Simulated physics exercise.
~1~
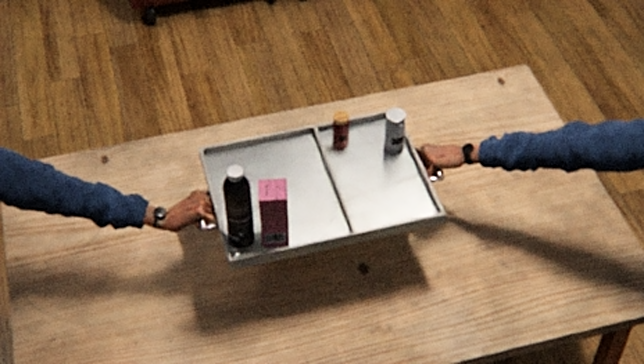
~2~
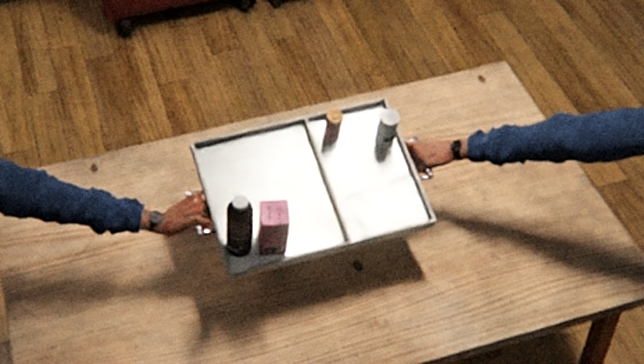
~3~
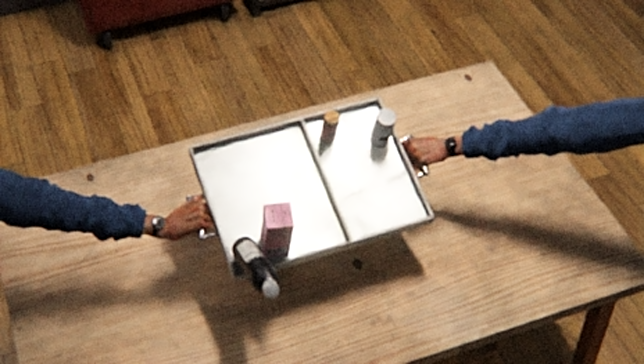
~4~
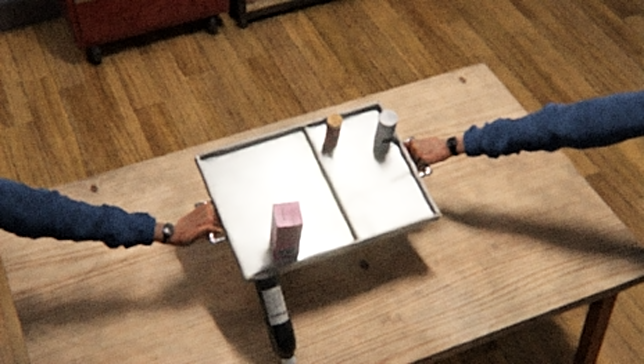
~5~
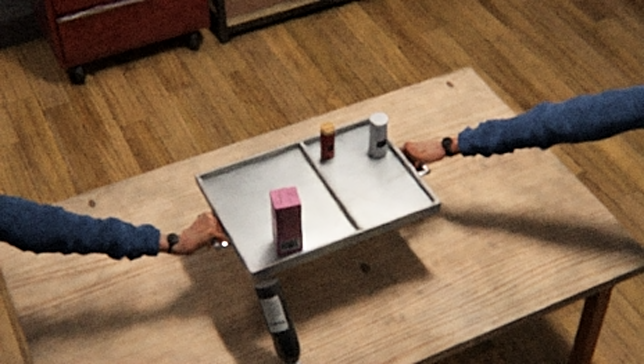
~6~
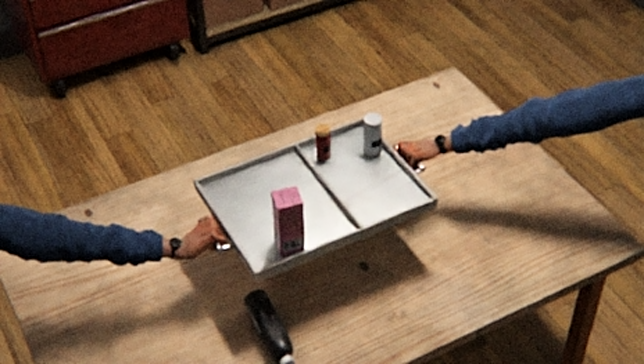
The footage shows two hands holding a divided tray over a wooden table as it tips towards the near side, sending a black bottle toppling over the rim. The tray levels again, with the pink carton and two shakers still aboard and the bottle lying below on its side.
